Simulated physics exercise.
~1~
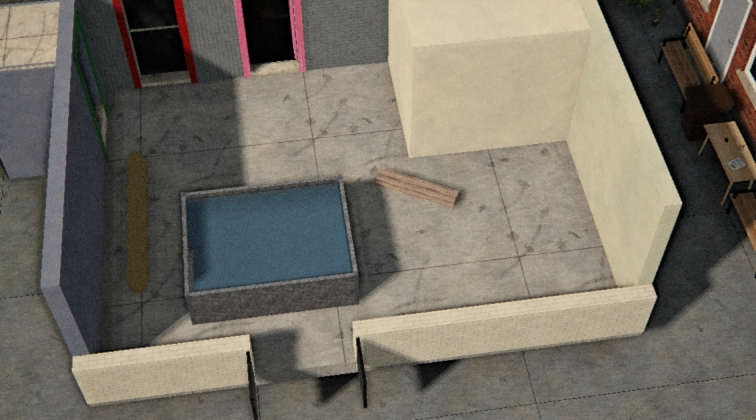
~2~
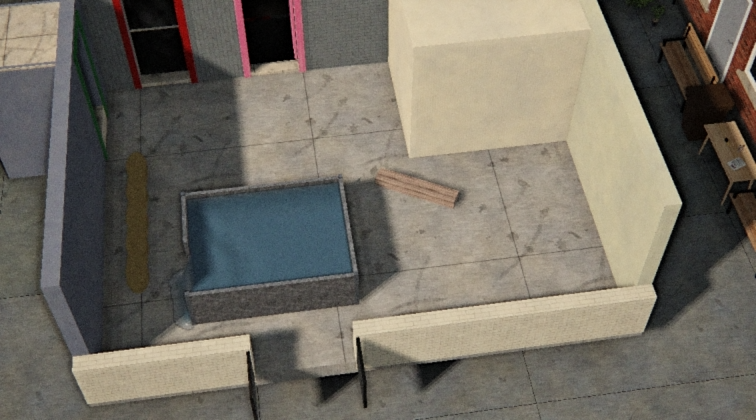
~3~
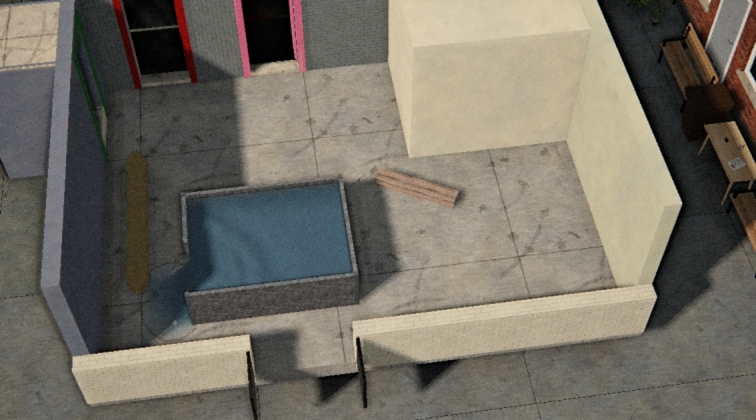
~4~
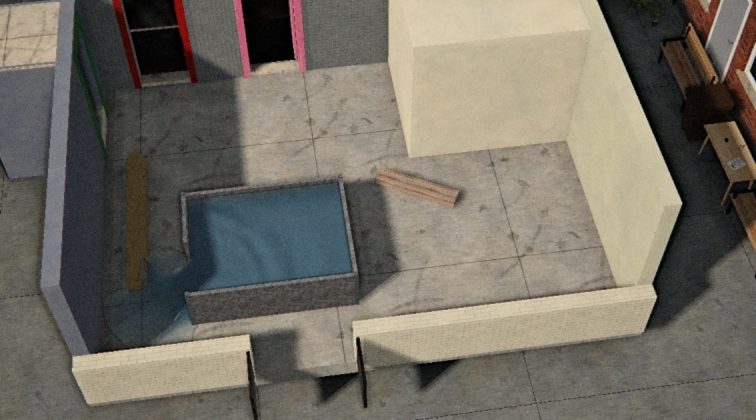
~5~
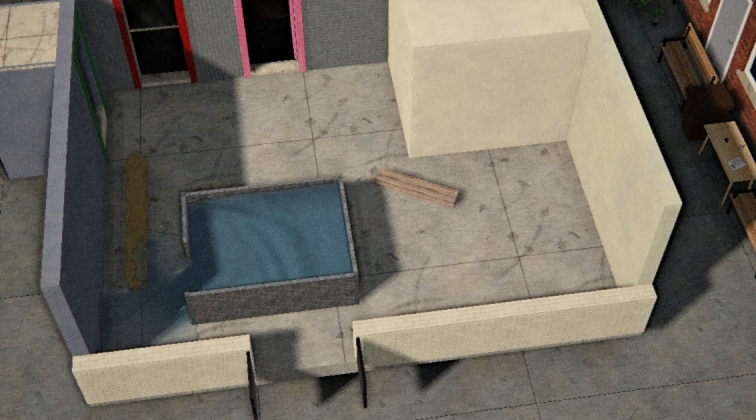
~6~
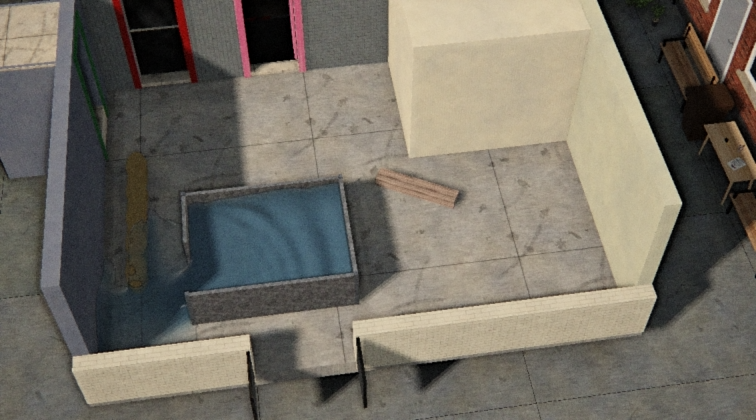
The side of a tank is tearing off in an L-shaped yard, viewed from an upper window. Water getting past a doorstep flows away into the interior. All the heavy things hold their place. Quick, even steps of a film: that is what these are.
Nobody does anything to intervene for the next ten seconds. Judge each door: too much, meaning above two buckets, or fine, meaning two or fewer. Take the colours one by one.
Red door: Too much, green door: Fine, pink door: Fine.
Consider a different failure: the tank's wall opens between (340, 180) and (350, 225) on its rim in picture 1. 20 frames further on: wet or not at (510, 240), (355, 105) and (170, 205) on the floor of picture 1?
Respectively: Drenched, drenched and parched.
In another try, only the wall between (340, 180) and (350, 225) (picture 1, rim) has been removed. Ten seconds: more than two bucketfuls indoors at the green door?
Note: Green door admits less.
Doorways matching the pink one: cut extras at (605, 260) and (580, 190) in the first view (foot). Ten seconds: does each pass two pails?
Per door: Past the limit; within the limit.
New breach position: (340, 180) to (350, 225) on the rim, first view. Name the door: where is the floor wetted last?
The green door, I reckon.
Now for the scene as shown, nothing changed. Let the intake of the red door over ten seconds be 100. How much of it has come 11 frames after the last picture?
Some 0 in a hundred.
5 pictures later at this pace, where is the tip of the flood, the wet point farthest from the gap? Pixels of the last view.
I'd go with roughly (159, 138).
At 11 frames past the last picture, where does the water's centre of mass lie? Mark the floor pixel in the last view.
I'd put it at around (222, 276).
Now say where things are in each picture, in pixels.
In the first picture, still water in the water tank at (267, 236).
In the second picture, water pours out at (193, 288) and has run to (183, 324).
In the third picture, water pours out at (193, 289) and has run to (151, 277).
In the fourth picture, water pours out at (194, 289) and has run to (108, 311).
In the fifth picture, the front is at a hidden place, out from the gap at (194, 289).
In the sixth picture, the front is at a hidden place, out from the gap at (193, 288).
A moment on, water covers 15 % of the floor; the red door not reached, the green door not reached, the pink door not reached.
Next, water covers 30 % of the floor; the red door not reached, the green door wet at the sill, nothing in, the pink door not reached.
Then, water covers 45 % of the floor; the red door under two buckets in, the green door wet at the sill, nothing in, the pink door wet at the sill, nothing in.
Later, water covers 75 % of the floor; the red door over two buckets in, the green door wet at the sill, nothing in, the pink door wet at the sill, nothing in.
In the end, water covers 95 % of the floor; the red door far over two buckets in, the green door wet at the sill, nothing in, the pink door wet at the sill, nothing in.
